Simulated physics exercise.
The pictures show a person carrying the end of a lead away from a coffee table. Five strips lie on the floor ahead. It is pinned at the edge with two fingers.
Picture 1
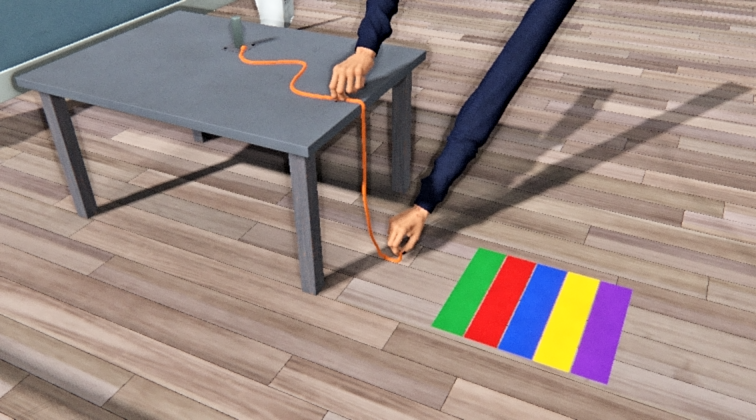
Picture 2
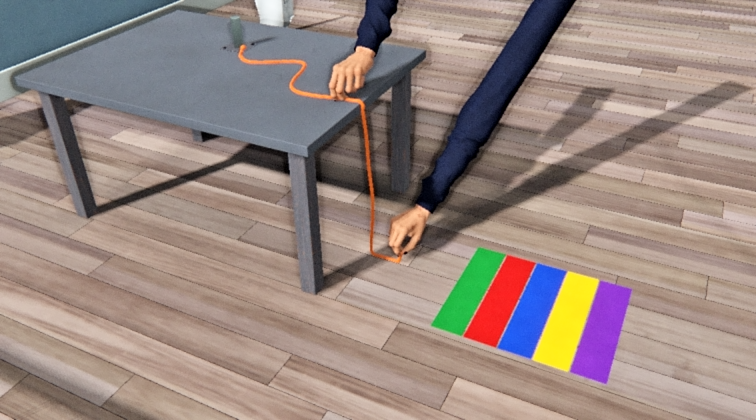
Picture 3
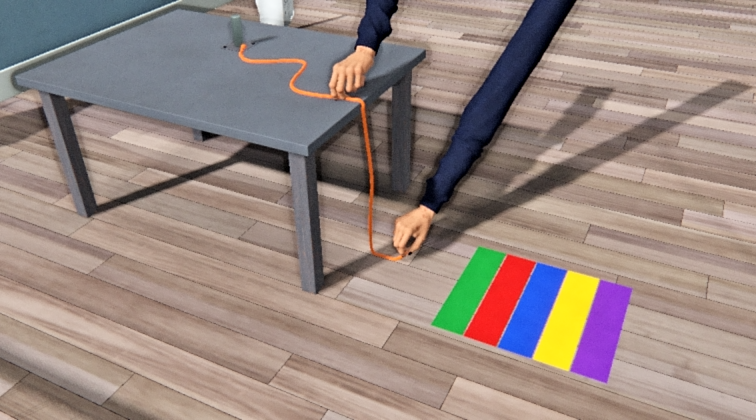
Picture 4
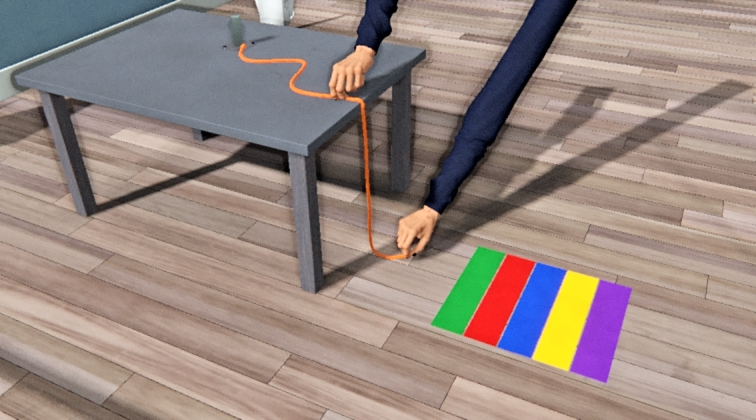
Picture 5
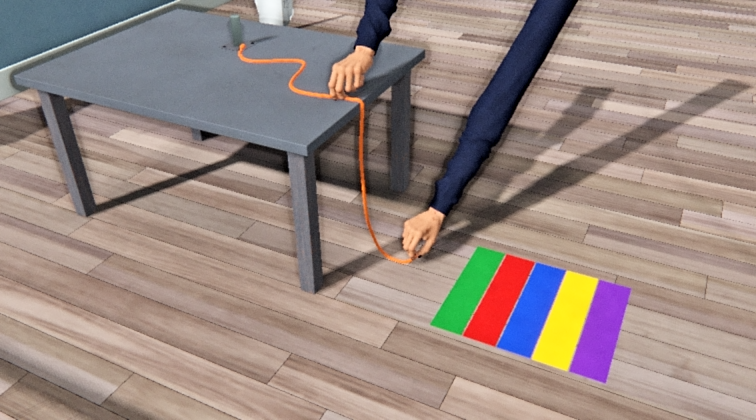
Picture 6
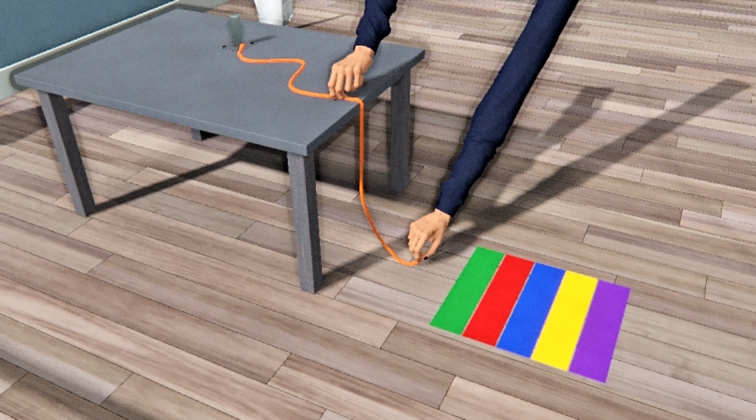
A hand in a dark blue sleeve slowly draws the end of an orange lead a short way rightward, just above the wood-plank floor, as the hanging part shifts from nearly straight to a gentle curve. Another hand pins the lead at the edge of a grey coffee table on the left, while five strips, green, red, blue, yellow and purple, lie at lower right. The room is seen from above by a still camera.
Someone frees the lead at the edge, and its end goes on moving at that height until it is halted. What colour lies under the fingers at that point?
Yellow.
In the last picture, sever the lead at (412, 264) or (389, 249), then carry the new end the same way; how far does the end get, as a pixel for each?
You'd find it around (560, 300) the first time and around (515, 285) the second.
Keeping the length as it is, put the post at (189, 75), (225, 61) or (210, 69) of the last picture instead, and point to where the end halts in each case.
Respectively (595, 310), (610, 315) and (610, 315).
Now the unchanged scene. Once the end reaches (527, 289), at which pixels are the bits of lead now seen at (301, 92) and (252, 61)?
You'll see them at (373, 94) and then at (277, 57).
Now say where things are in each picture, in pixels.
The first picture shows end (400, 253); green (456, 315); red (488, 326); blue (522, 336); yellow (558, 348); purple (594, 360).
The second picture shows end (402, 253); lead through (242, 59) (303, 63) (294, 90) (362, 106) (370, 173) (372, 235).
The third picture shows end (406, 253).
The fourth picture shows end (410, 254); lead through (242, 58) (303, 62) (294, 89) (362, 105) (367, 172) (370, 234).
The fifth picture shows end (416, 256).
The sixth picture shows end (422, 258); lead through (242, 58) (302, 62) (293, 89) (361, 105) (361, 171) (377, 234).
Early on, end near (527, 289); over blue.
Midway, end near (559, 298); over yellow.
At the end of the slack, end near (580, 304); over yellow. It halts on the yellow strip.
